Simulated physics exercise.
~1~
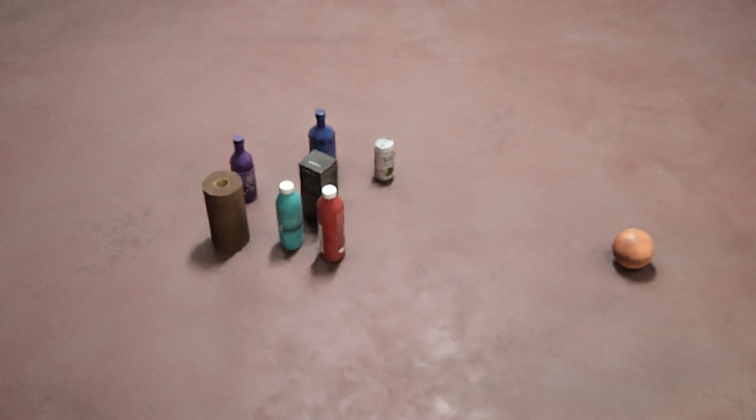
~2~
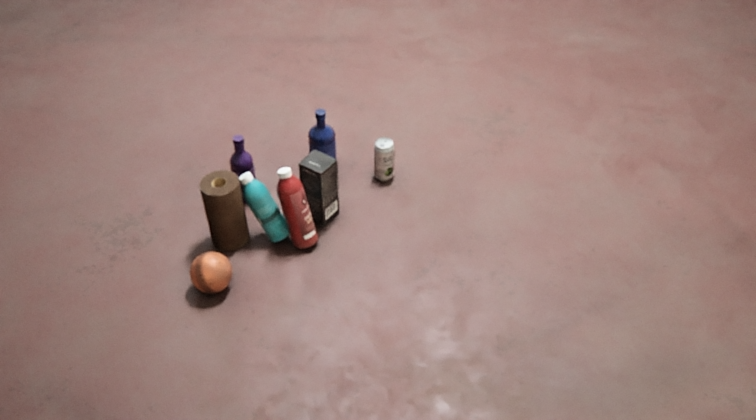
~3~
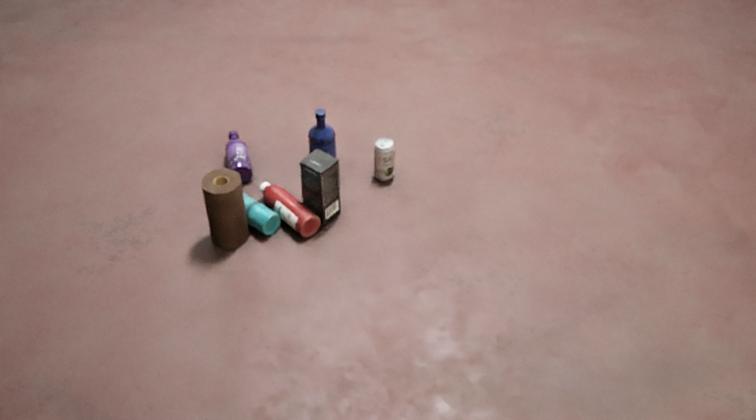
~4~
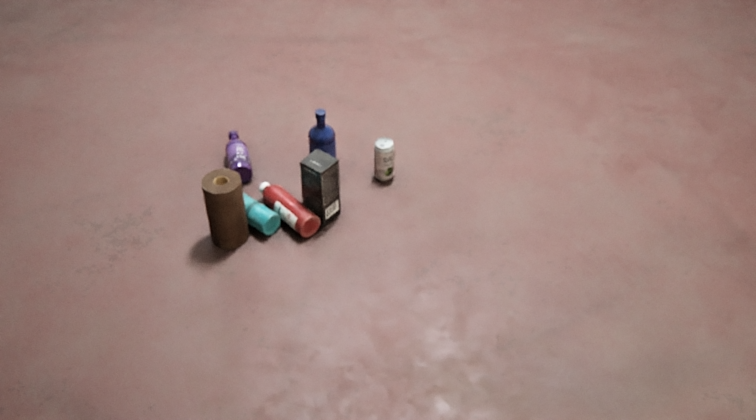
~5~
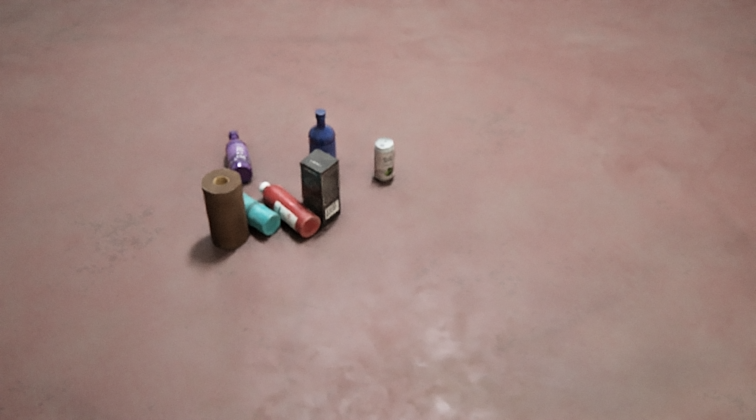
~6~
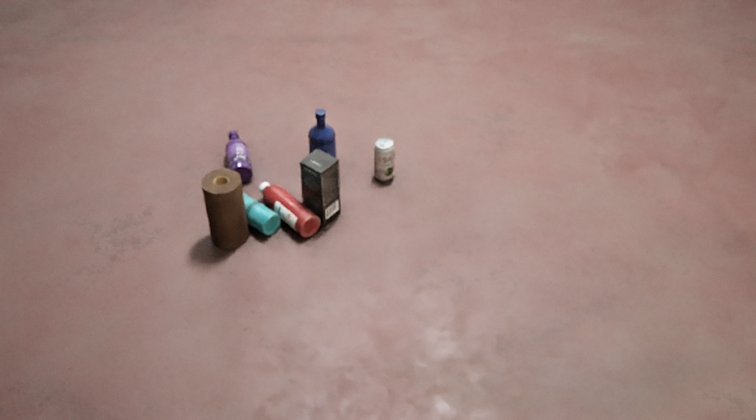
Orange ball rolling left across the floor, toppling turquoise, red and purple bottles, which end lying beside objects still standing.
